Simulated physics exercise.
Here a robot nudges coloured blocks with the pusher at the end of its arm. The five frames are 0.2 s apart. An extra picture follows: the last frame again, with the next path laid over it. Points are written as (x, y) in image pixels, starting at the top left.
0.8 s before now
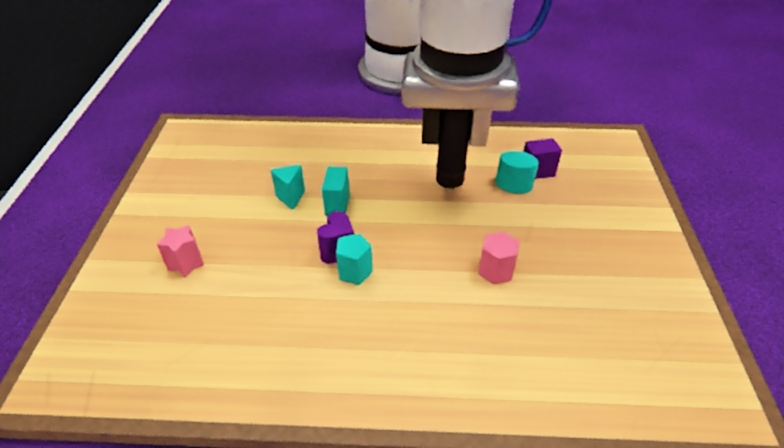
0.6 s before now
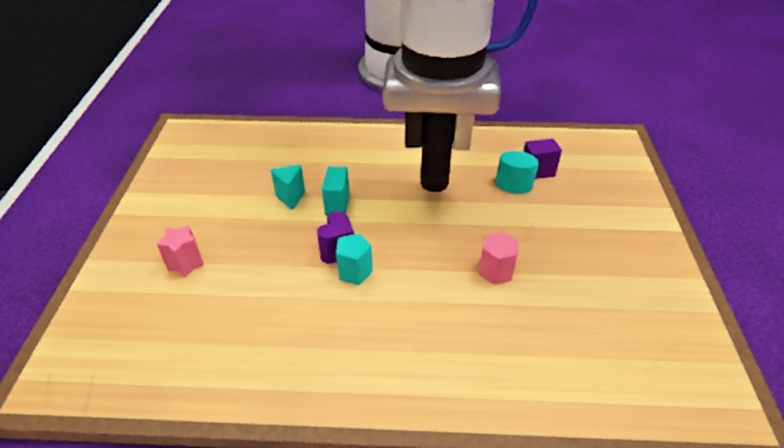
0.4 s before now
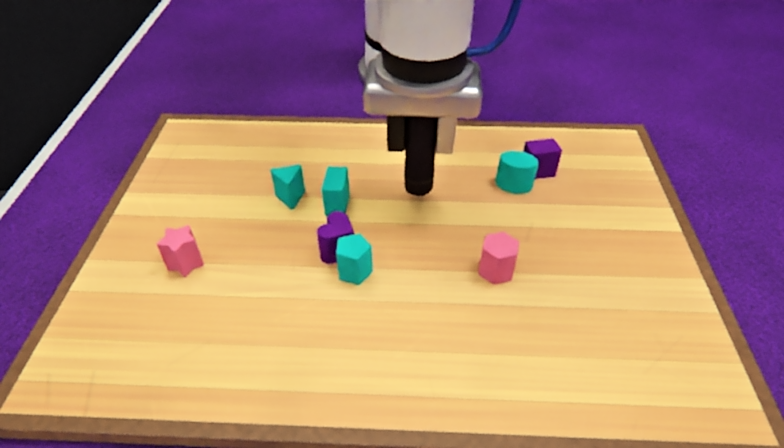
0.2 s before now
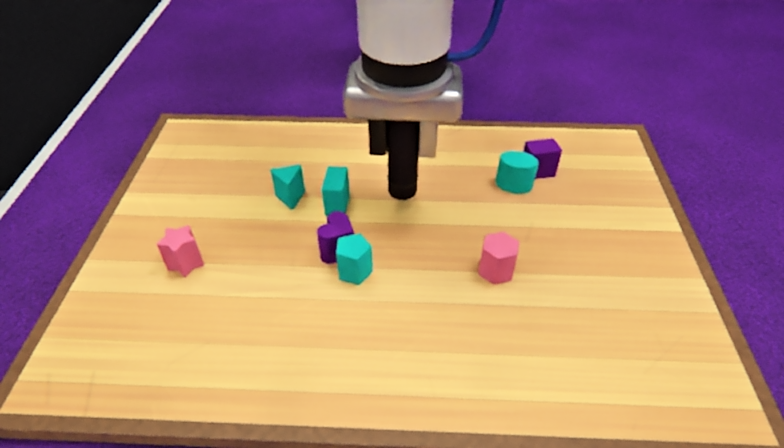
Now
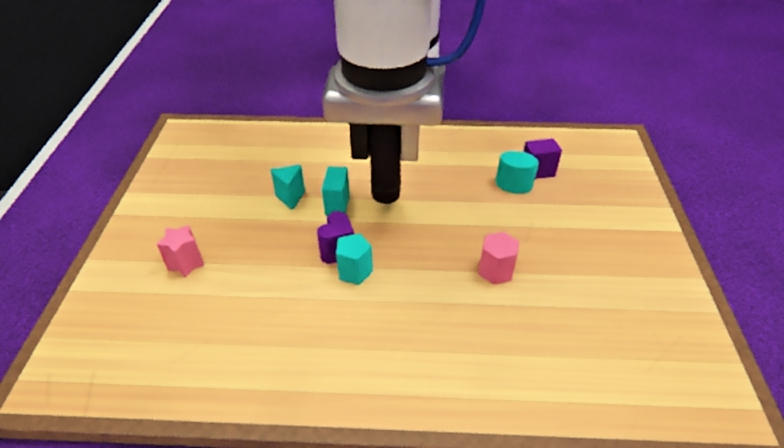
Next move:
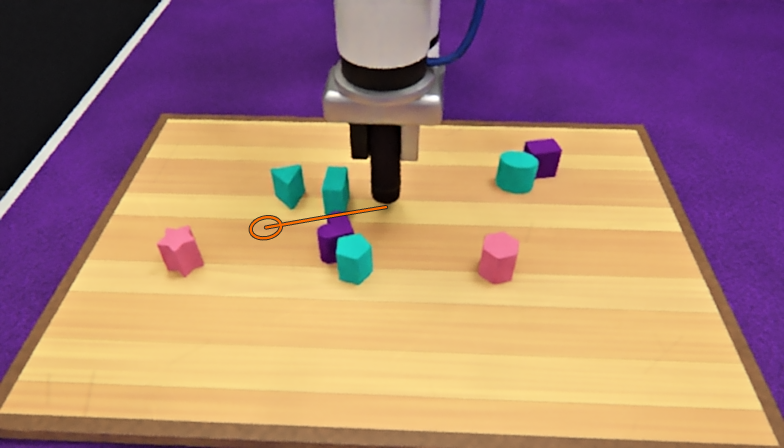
A robot arm with a black pusher hangs over a light wooden board on a purple surface, seen from above at a slant by a still camera. Turquoise, purple and pink blocks lie scattered about, with a pink star at left, a turquoise and purple cluster near the middle, and a turquoise cylinder beside a purple block at upper right. The arm slides steadily leftward and slightly nearer, while every block stays still.
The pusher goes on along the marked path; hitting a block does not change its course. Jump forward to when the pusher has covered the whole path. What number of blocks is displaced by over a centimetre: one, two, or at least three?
My forecast: 1.
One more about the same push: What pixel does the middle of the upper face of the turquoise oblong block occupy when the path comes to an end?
Most likely (314, 175).
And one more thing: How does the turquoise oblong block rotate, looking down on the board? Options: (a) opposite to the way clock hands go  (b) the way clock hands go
Choice b: The way clock hands go.
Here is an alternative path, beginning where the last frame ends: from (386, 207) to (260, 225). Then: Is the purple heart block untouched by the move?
I expect so.
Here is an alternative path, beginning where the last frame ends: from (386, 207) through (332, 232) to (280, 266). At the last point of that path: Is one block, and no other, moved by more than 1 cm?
That would be a yes.
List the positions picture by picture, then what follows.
The first picture shows pusher tip at (450, 181); block tops, turquoise triangle at (286, 172); turquoise oblong block at (335, 178).
The second picture shows pusher at (435, 184); blocks unchanged.
The third picture shows pusher at (419, 188); blocks unchanged.
The fourth picture shows pusher at (403, 192); blocks unchanged.
The fifth picture shows pusher at (386, 195); turquoise triangle at (286, 172); turquoise oblong block at (335, 178).
Path on the board, from (386, 207) to (266, 228).
The first path, step by step. One third of the way, pusher at (344, 202); turquoise oblong block at (324, 177), turned 35° clockwise.
Two thirds of the way, pusher at (304, 209); turquoise oblong block at (314, 175), turned 70° clockwise.
At the end, pusher at (263, 216); turquoise triangle in place; turquoise oblong block at (314, 175), turned 70° clockwise.
